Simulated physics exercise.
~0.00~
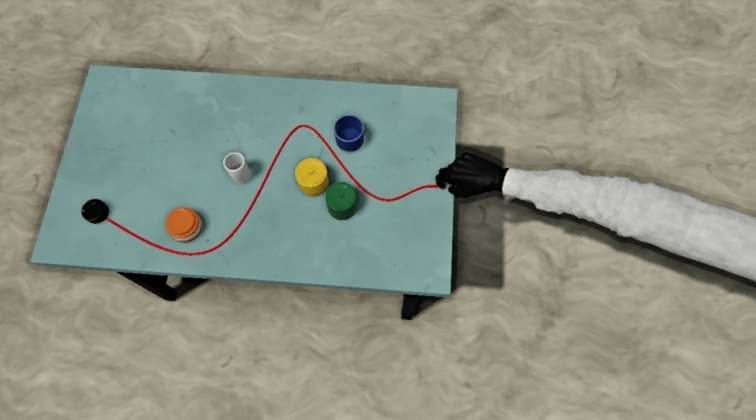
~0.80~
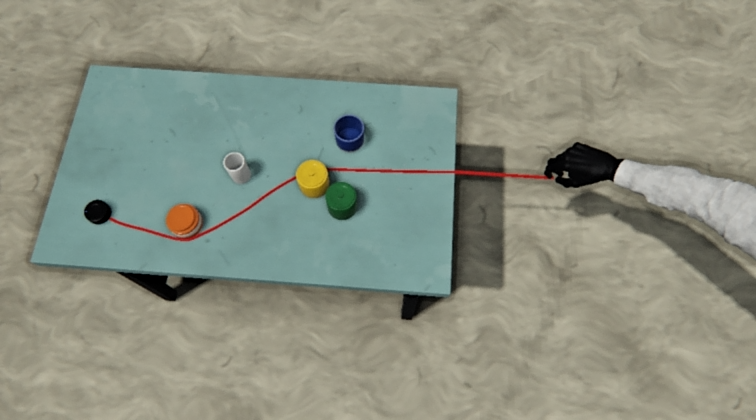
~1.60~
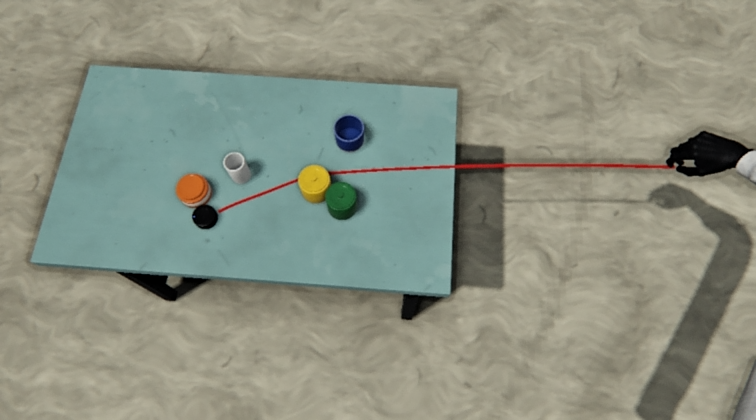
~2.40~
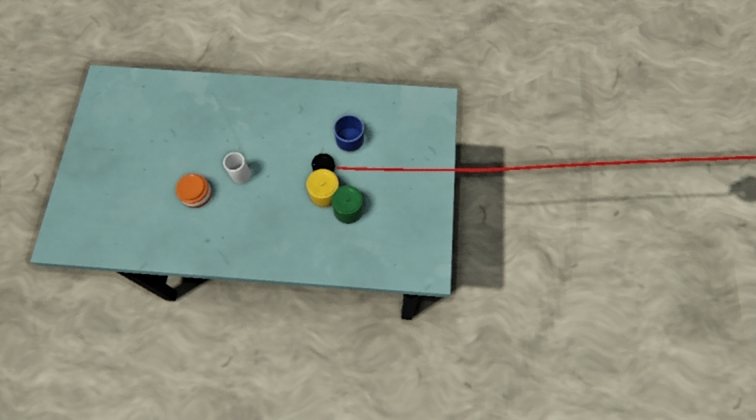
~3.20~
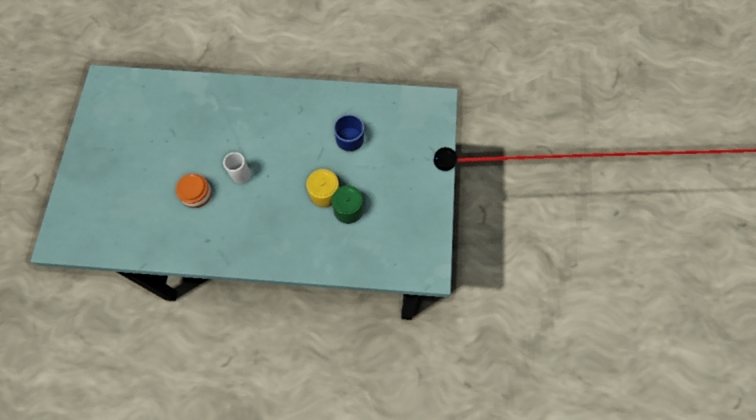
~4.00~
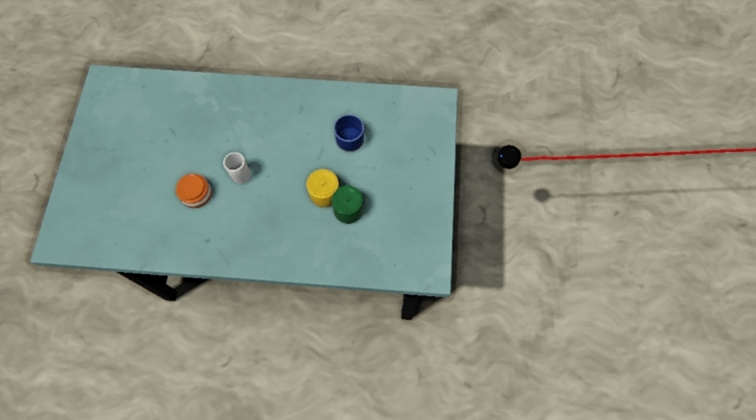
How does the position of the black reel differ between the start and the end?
At the start the black reel sits near the left end of the table. By the end it is off the table, just beyond the right edge.
